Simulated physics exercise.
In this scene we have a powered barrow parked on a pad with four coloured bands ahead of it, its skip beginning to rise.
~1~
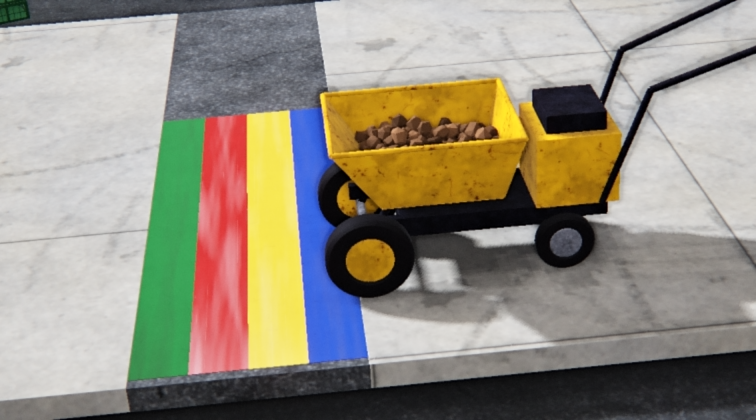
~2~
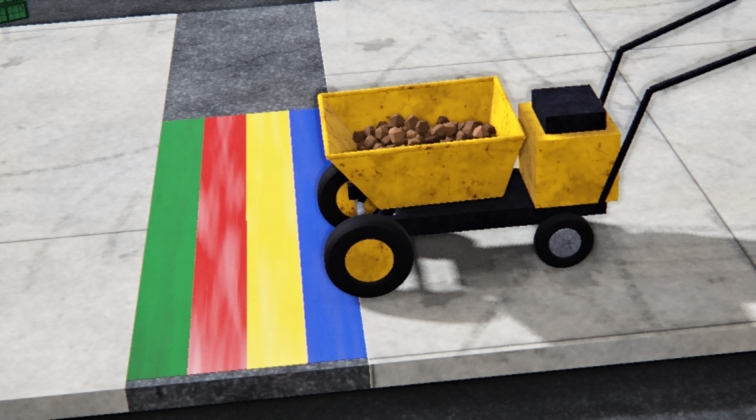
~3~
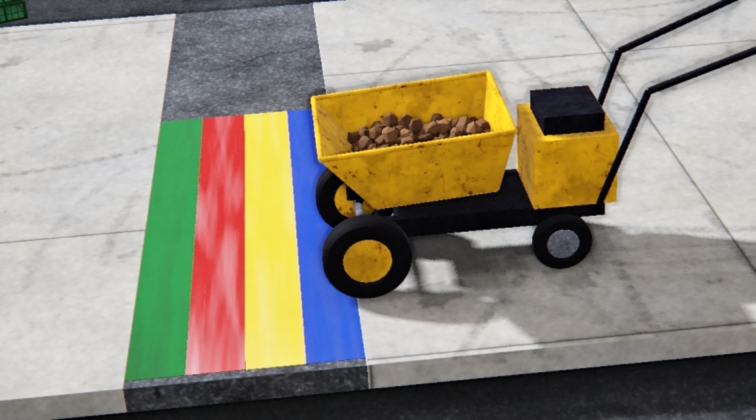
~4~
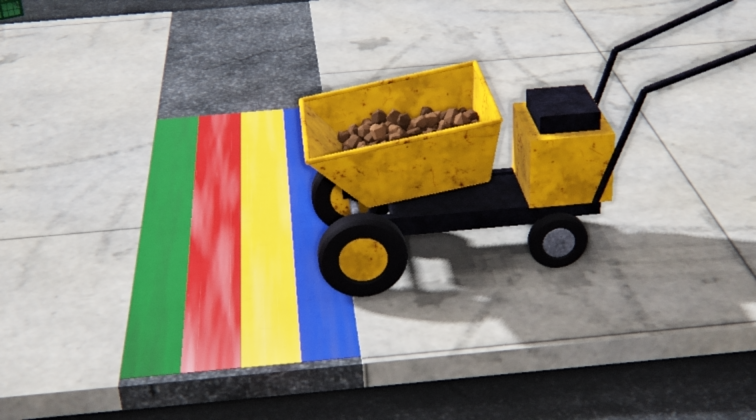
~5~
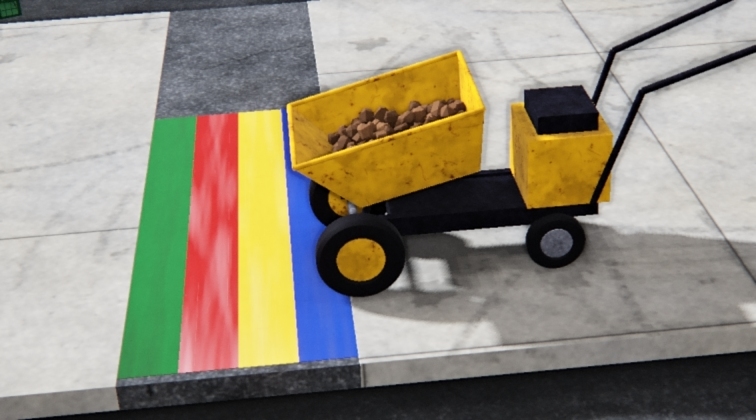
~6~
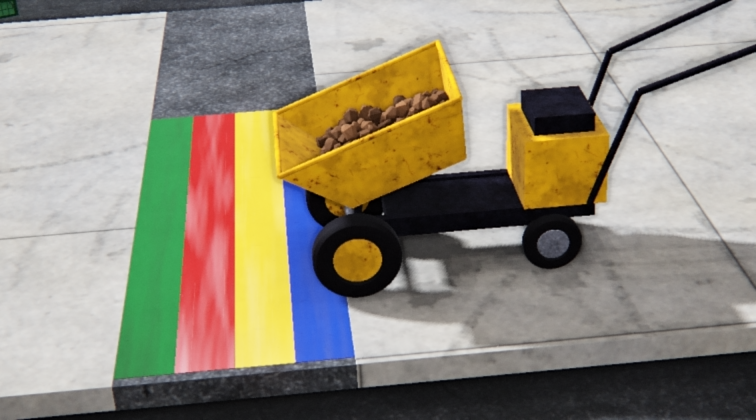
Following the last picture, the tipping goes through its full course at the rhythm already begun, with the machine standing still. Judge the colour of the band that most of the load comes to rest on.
Most of it rests on the red band.
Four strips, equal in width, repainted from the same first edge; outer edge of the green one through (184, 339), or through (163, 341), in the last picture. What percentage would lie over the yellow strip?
Near 0 in a hundred and near 0 in a hundred.
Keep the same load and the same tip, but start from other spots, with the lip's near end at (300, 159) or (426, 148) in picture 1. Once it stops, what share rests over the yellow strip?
It comes out near 0 in a hundred for the first and near 30 in a hundred for the second.
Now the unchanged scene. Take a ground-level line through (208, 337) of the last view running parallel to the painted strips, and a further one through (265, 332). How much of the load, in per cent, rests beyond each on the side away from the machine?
Roughly 50 per cent, then roughly 80 per cent.
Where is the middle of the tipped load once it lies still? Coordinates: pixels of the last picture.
The centre comes to rest near (192, 267).
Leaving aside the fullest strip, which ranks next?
That would be the green strip.
Soon, skip tipped steeply; all in the skip.
A while on, skip tipped right over; most in the skip; about a quarter over the red strip; a stray few over the green strip.
Towards the end, skip tipped right over; about a quarter in the skip; a stray few over the yellow strip; about half over the red strip; about a quarter over the green strip; a small part off the paint.
Finally, skip tipped right over; about a quarter in the skip; none over the blue strip; a stray few over the yellow strip; about half over the red strip; about a quarter over the green strip; a small part off the paint.
